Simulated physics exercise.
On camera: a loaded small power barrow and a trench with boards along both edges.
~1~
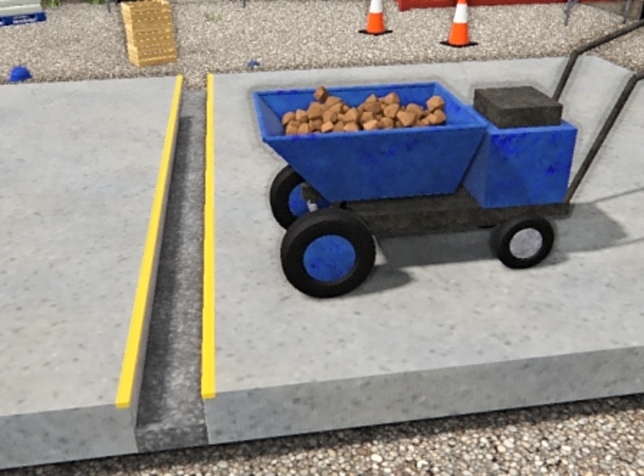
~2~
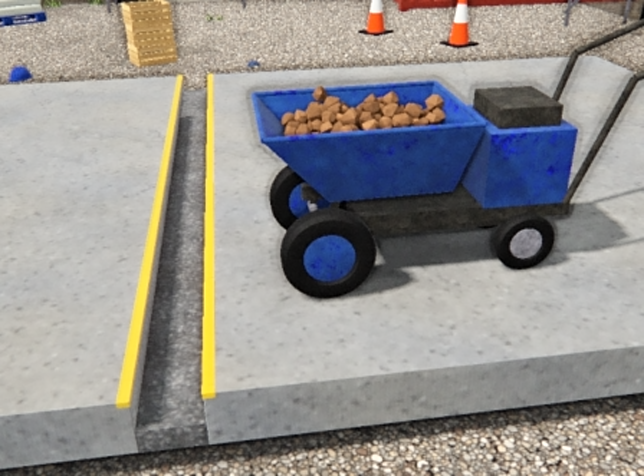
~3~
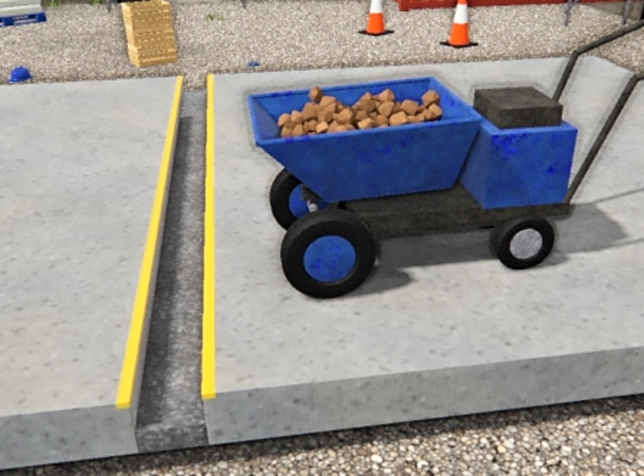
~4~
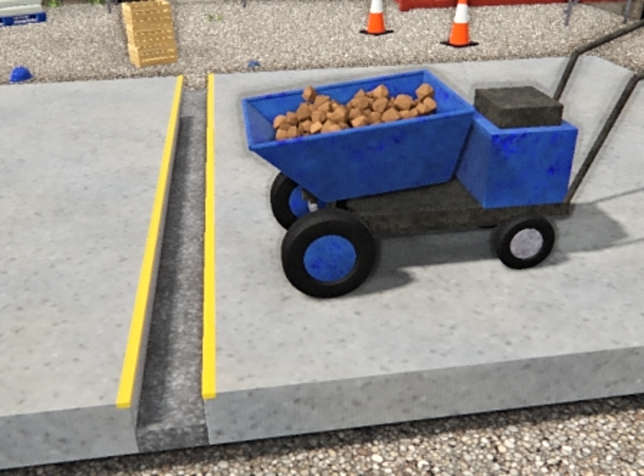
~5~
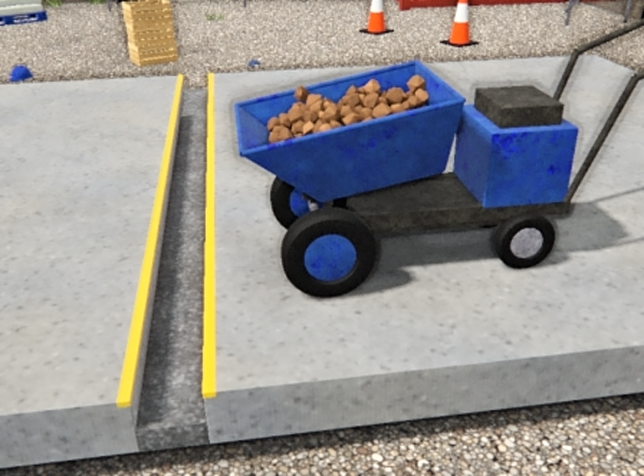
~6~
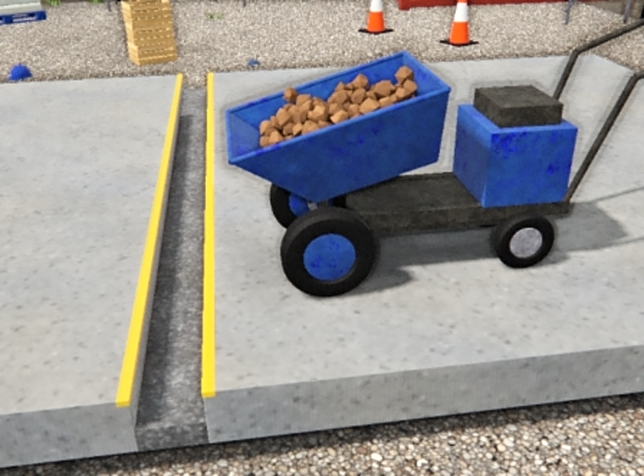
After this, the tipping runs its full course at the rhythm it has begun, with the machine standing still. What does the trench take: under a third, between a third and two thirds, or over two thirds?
It catches between a third and two thirds.
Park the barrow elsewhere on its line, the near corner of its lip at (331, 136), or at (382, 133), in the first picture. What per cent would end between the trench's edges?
Roughly 50 per cent, and 20 per cent.
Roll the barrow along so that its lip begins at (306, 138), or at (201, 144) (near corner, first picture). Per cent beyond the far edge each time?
The first gives 10 %, the second 70 %.
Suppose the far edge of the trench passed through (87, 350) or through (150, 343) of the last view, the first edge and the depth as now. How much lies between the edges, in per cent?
In turn 80 and 40 in a hundred.
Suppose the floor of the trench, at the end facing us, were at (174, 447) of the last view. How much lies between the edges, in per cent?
It comes to 70 per cent or so.
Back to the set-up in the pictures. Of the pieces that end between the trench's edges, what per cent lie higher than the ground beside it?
About 20 per cent.
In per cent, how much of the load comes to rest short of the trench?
Close to 0 per cent.
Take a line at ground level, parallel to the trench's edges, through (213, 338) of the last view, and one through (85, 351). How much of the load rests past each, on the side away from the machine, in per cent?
Near 80 % and 10 %.
Soon after the last picture, skip tipped steeply; all in the skip.
A little later, skip tipped right over; about half in the skip; about a third in or heaped over the trench; a small part beyond it; a stray few falling.
Later still, skip tipped right over; about a quarter in the skip; about half in or heaped over the trench; about a quarter beyond it.
At rest, skip tipped right over; about a quarter in the skip; about half in or heaped over the trench; about a quarter beyond it.
